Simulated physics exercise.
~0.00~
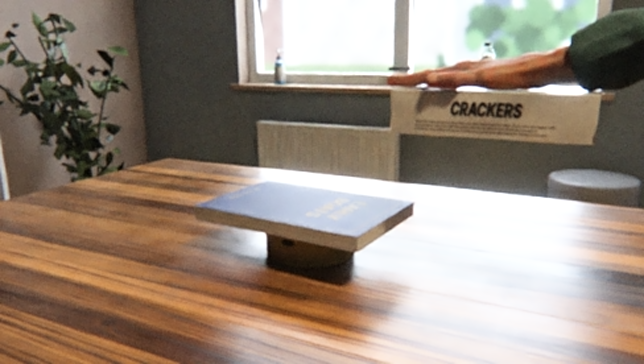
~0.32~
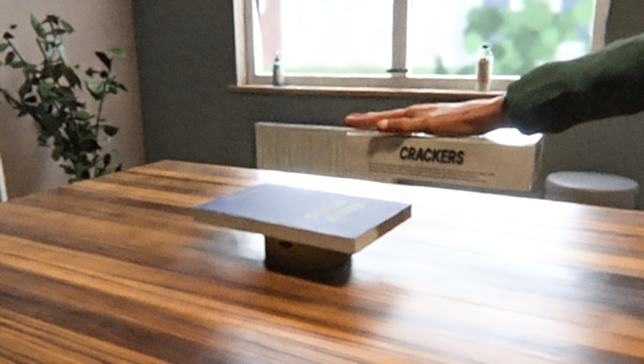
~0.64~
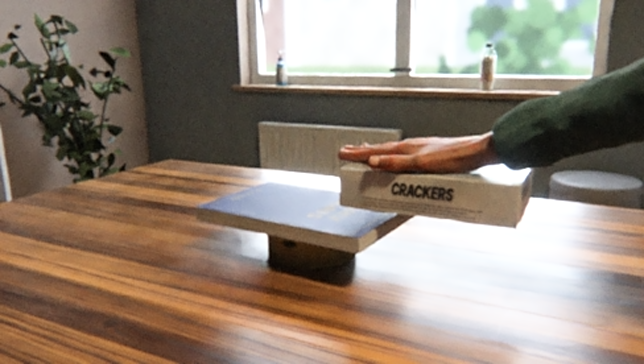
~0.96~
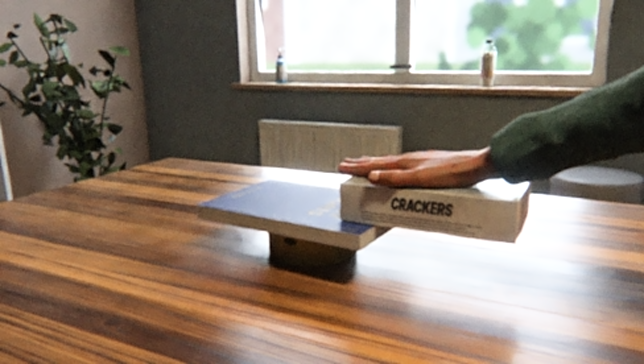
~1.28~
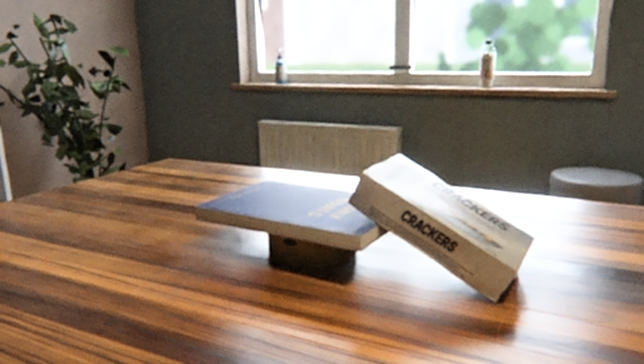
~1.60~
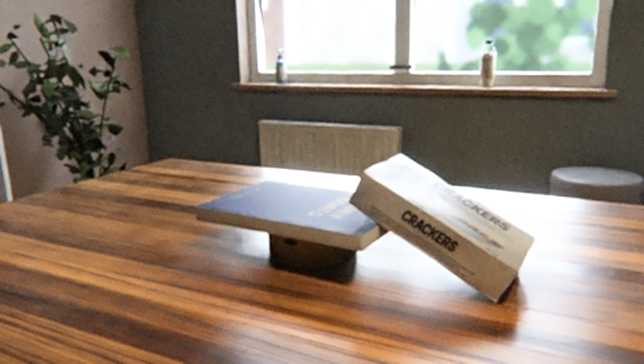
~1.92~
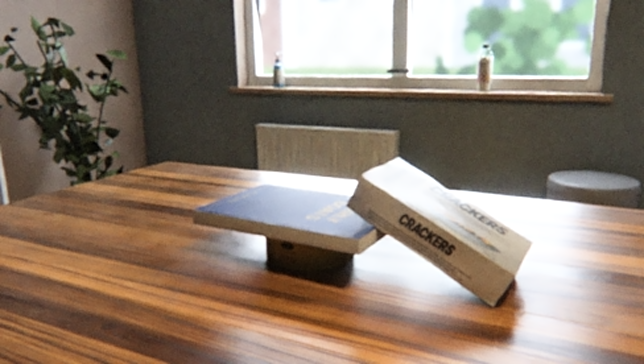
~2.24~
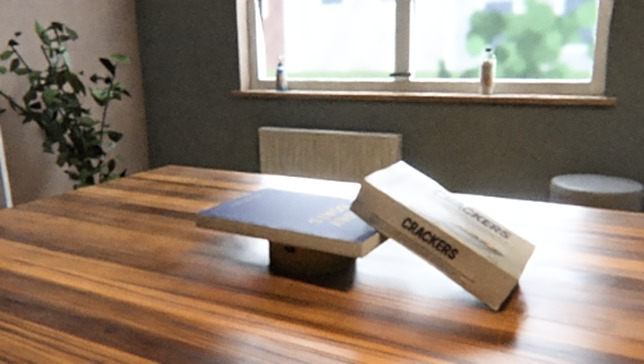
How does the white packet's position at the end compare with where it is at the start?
At the start it is held level in the air, above and to the right of the blue book. By the end it is lower and a little further left, slanting from the book's right edge down to the table.
